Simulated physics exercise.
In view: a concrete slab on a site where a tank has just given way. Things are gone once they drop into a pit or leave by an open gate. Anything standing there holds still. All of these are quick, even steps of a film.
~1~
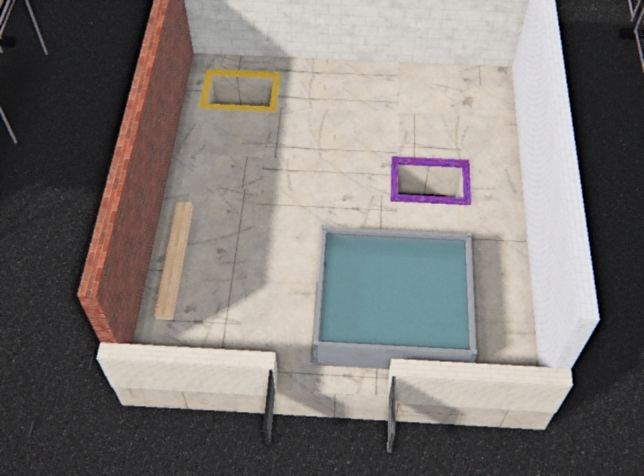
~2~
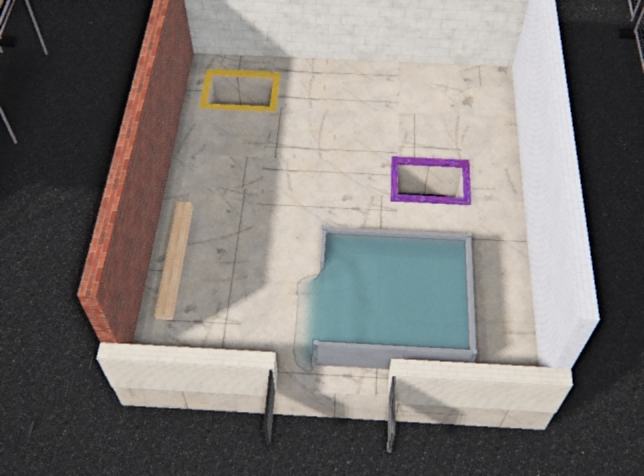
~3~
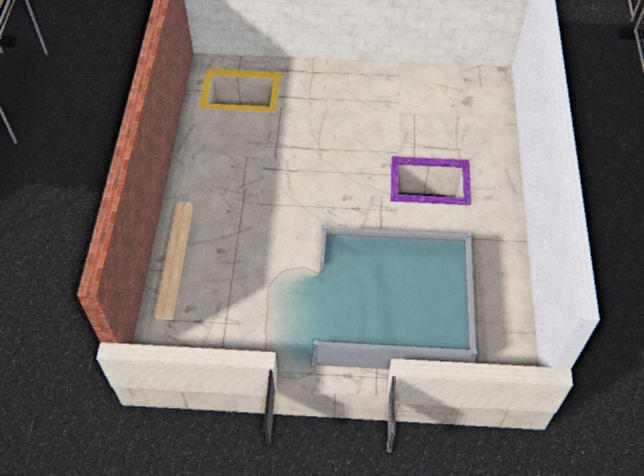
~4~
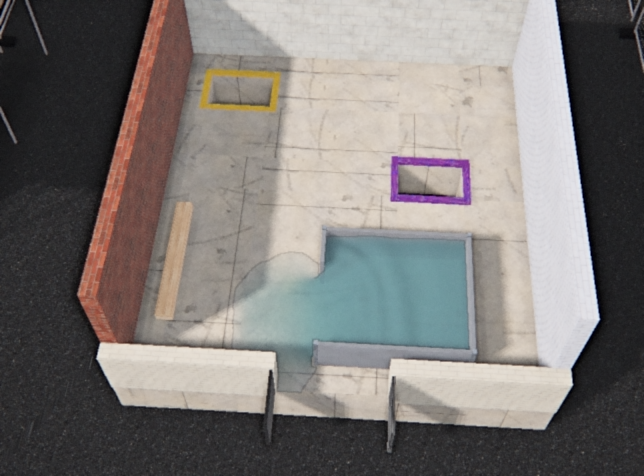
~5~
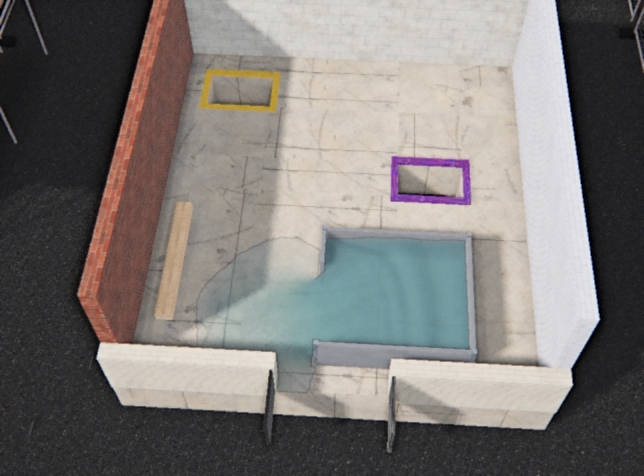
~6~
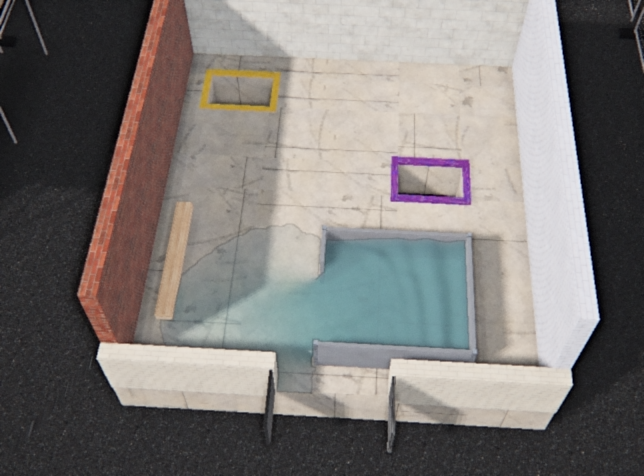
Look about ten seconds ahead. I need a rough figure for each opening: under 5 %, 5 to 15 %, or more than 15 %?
Roughly: The gate, 5 to 15 %; the yellow pit, more than 15 %; the purple pit, under 5 %.
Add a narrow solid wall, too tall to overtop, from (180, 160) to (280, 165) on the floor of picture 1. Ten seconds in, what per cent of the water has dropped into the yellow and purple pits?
Shares in percent - yellow: 6; purple: 6.
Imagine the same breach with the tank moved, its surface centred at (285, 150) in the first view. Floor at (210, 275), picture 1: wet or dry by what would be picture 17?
There: Flooded.
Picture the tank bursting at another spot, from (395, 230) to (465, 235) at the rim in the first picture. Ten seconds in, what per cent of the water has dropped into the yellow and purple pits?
Near enough: Yellow 10 percent, purple 45 percent.
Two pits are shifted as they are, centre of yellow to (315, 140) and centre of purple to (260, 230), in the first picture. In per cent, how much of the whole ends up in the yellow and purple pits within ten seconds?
Roughly, in per cent: Yellow 6, purple 15.
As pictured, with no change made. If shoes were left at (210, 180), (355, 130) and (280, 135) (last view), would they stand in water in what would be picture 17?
Listed points: Inundated / unwetted / unwetted.
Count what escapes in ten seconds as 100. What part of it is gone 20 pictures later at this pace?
About 15 per cent.
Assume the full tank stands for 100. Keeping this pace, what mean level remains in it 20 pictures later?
Around 34 percent.
A moment on, water covers 20 % of the floor; the gate 1 %, the yellow pit 0 %, the purple pit 0 %.
Next, water covers 25 % of the floor; the gate 2 %, the yellow pit 0 %, the purple pit 0 %.
Then, water covers 40 % of the floor; the gate 3 %, the yellow pit 3 %, the purple pit 0 %.
Later, water covers 70 % of the floor; the gate 5 %, the yellow pit 15 %, the purple pit 0 %.
In the end, water covers 85 % of the floor; the gate 9 %, the yellow pit 28 %, the purple pit 0 %.
